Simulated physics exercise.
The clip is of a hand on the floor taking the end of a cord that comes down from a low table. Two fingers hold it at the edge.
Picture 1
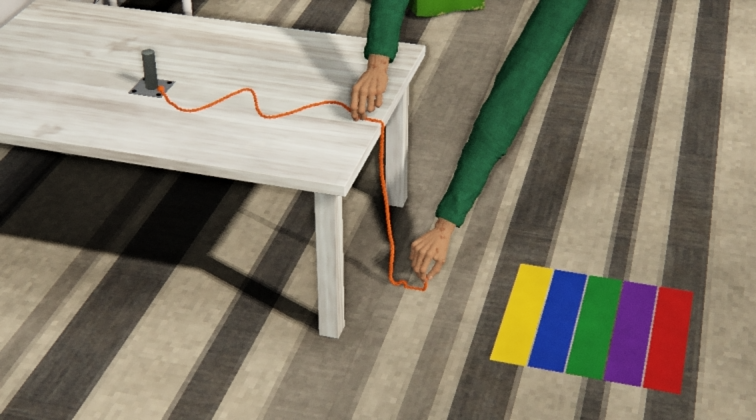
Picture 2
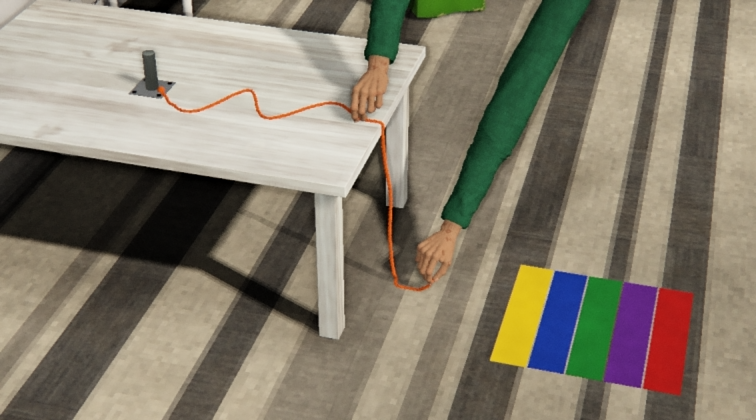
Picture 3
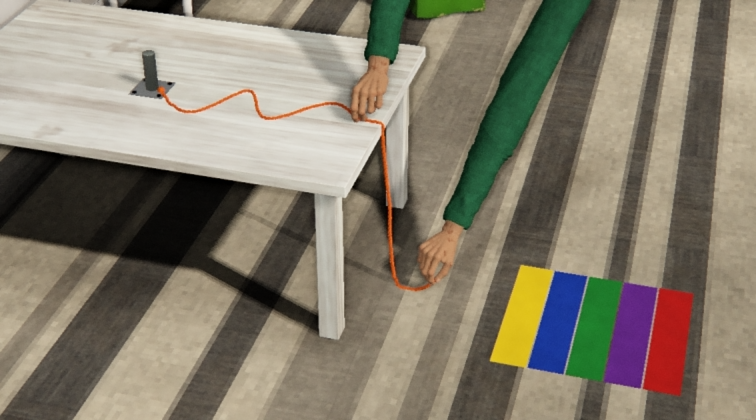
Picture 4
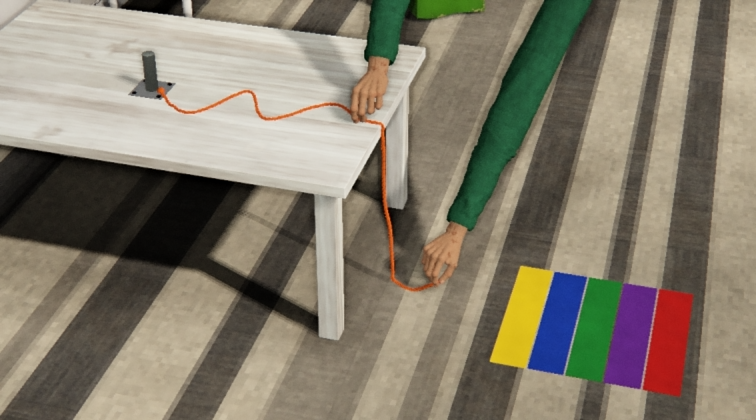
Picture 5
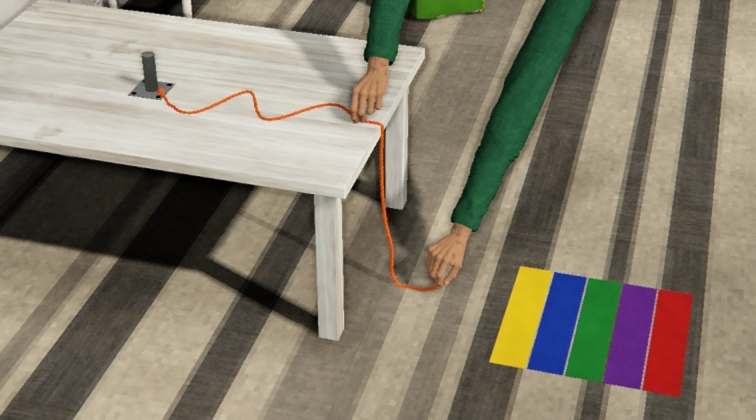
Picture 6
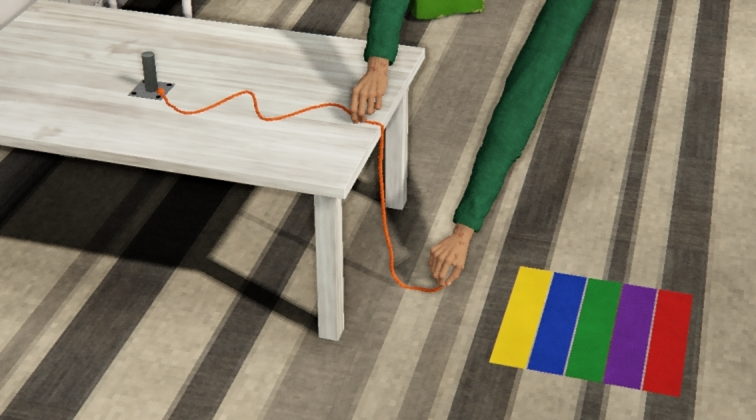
An orange cord runs from a dark upright peg across a whitewashed wooden table and down over its right edge, seen from above at an angle in a room with a striped beige and grey floor. Two green-sleeved arms reach in from the top, one hand at the table edge, the other low by the floor, left of yellow, blue, green, purple and red strips. The lower hand draws the cord's end slightly rightward while the other hand and the view stay still.
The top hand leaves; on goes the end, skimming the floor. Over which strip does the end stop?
It gets as far as the red strip.
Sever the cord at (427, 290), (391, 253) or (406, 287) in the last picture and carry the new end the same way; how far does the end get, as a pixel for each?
Near (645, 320), (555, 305) and (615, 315).
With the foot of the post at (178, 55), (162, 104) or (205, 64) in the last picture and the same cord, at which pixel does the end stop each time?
Near (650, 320), (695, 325) and (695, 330).
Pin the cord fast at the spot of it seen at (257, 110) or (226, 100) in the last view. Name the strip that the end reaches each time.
It would be green; purple.
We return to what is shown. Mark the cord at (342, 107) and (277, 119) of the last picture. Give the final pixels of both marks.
Near (420, 152) and (357, 118).
Soon after, end near (597, 310); over green.
Then, end near (643, 318); over purple.
At full stretch, end near (670, 323); over red. The red one.
